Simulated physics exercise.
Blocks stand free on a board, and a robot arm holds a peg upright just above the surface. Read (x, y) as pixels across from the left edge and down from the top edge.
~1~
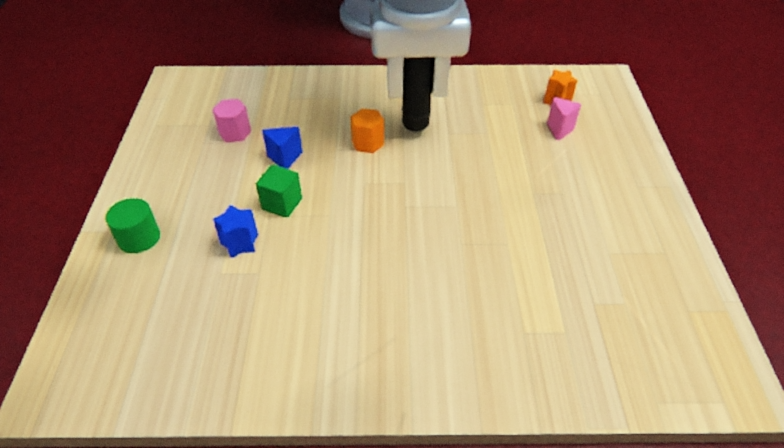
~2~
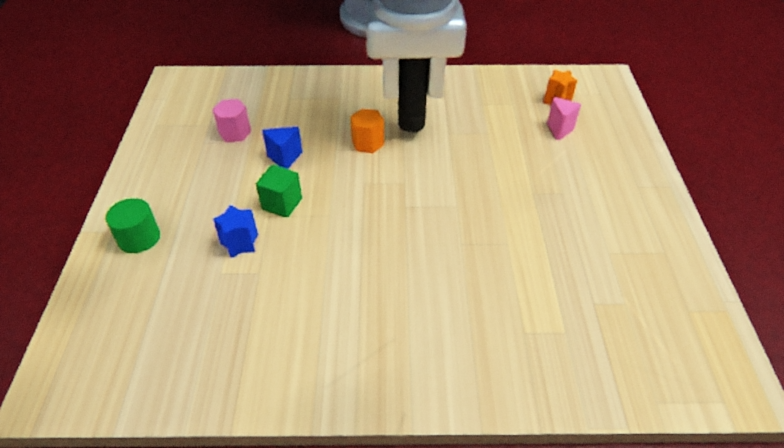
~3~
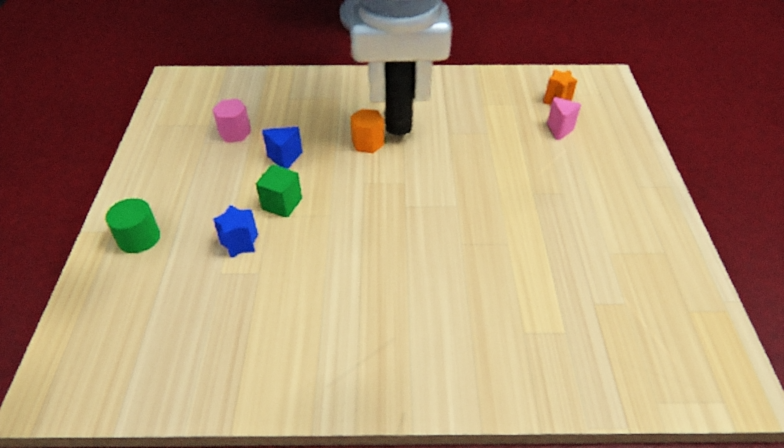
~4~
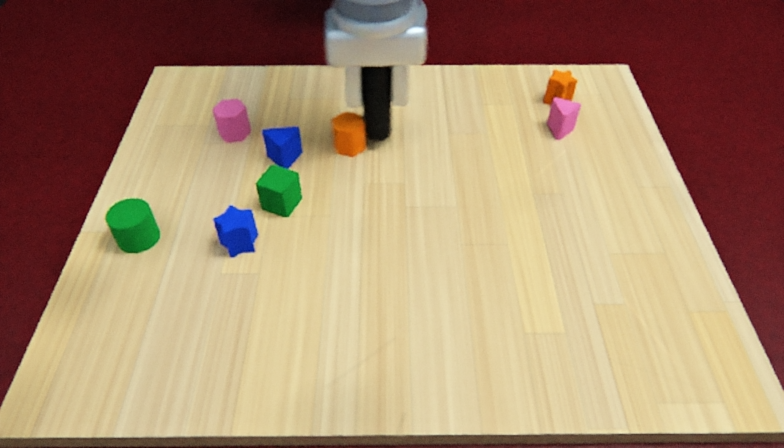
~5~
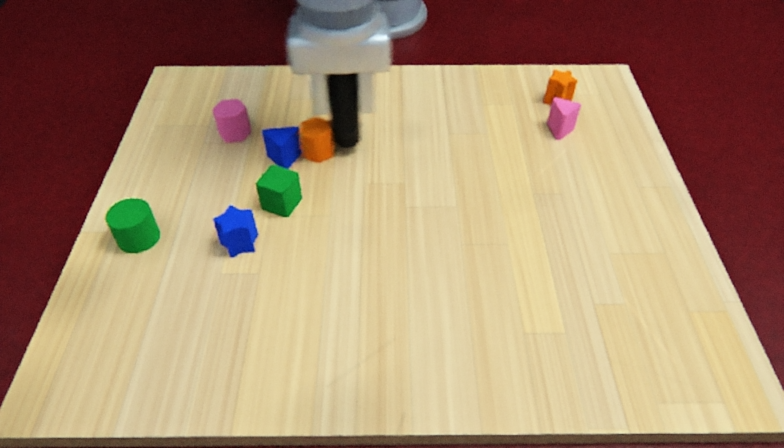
On a wooden board scattered with colored blocks, a robot arm moved its black peg left to the orange six-sided block and pushed it leftward, right up beside the blue triangle.
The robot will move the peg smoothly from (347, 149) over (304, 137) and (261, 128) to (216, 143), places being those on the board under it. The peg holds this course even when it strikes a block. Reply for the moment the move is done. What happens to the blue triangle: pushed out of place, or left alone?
When the path is over, the blue triangle has left its spot.
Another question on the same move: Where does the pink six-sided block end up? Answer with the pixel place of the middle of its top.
The middle of its top is at (181, 114).
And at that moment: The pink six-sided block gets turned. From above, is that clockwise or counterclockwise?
Answer: With the clock.
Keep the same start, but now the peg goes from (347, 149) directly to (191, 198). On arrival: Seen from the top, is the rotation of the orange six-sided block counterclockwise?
My answer is no.
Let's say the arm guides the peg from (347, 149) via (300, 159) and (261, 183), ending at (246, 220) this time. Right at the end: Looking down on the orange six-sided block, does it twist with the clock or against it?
It makes a clockwise turn.
The first path, step by step. One third of the way, peg at (302, 128); blue triangle at (258, 139), turned 70° anticlockwise; orange six-sided block at (273, 121), turned 35° anticlockwise.
Two thirds of the way, peg at (257, 119); pink six-sided block at (224, 108); blue triangle at (254, 142), turned 95° anticlockwise; orange six-sided block at (253, 122), turned 80° anticlockwise.
At the end, peg at (213, 134); pink six-sided block at (181, 114), turned 50° clockwise; blue triangle at (256, 144), turned 100° anticlockwise; orange six-sided block at (242, 124), turned 125° anticlockwise.
